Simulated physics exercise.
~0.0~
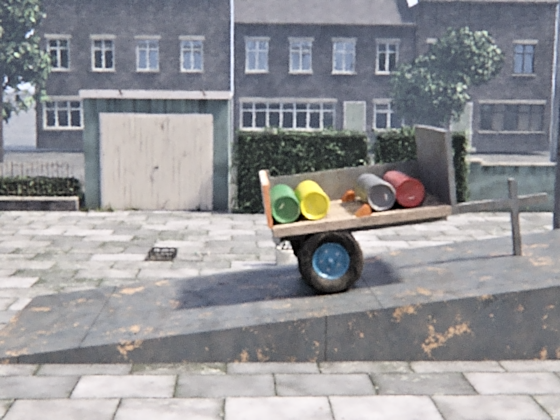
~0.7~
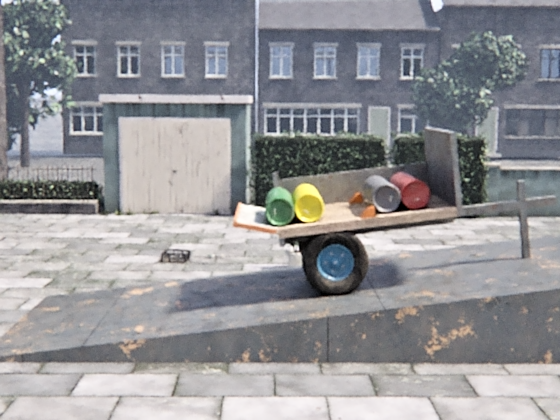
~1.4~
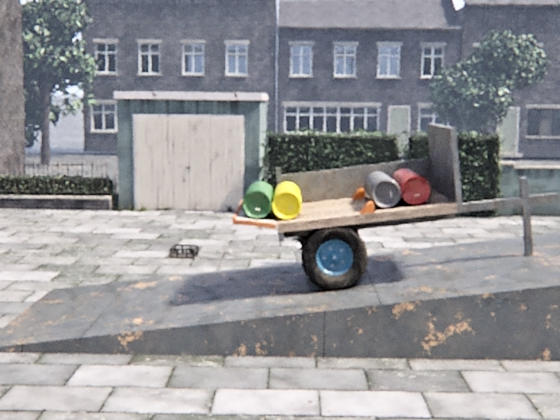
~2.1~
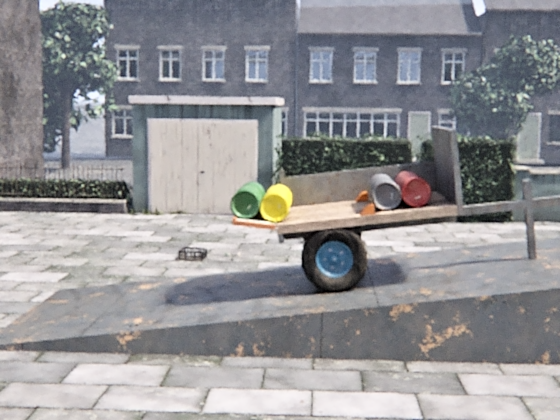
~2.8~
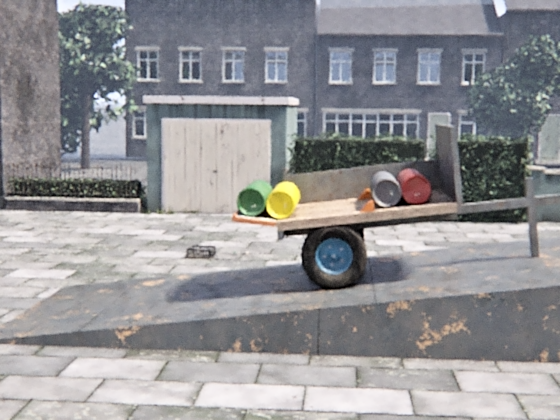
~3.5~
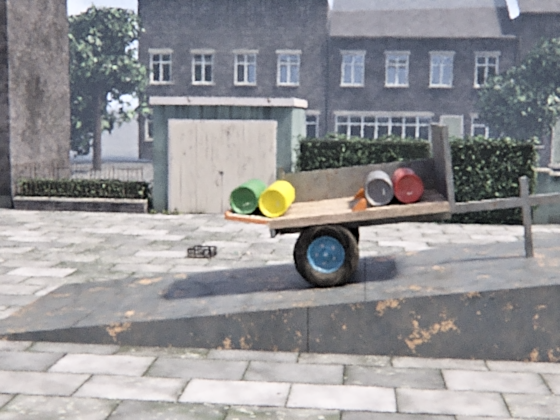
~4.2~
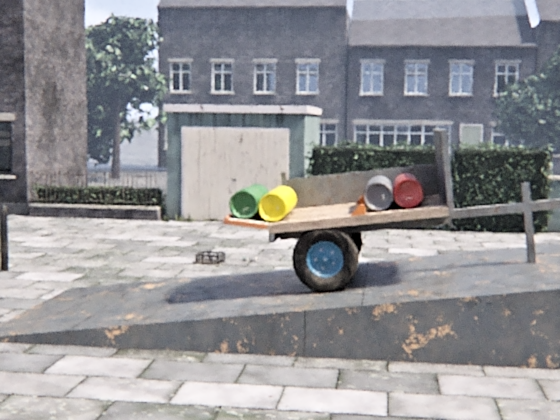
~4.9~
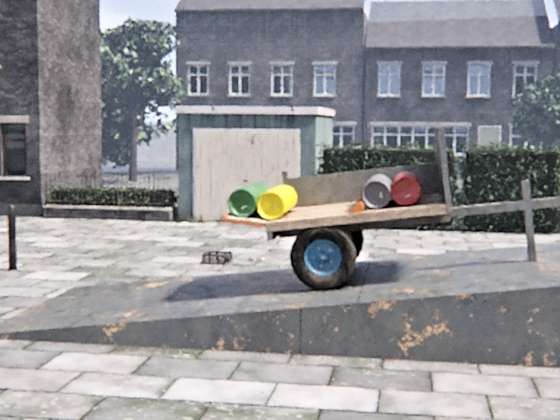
At the start, a two-wheeled trailer stands on a ramp sloping down to the left, in front of a garage and brick houses, with green, yellow, grey and red cylinders lying on its bed and the tailgate upright at the left end. The tailgate drops open, and the green and yellow cylinders roll left towards it, while an orange chock holds back the grey and red ones. The green one rolls onto the lowered gate with the yellow close behind. Both stop near its edge, then roll back slightly to the right. They settle side by side, and nothing falls off.
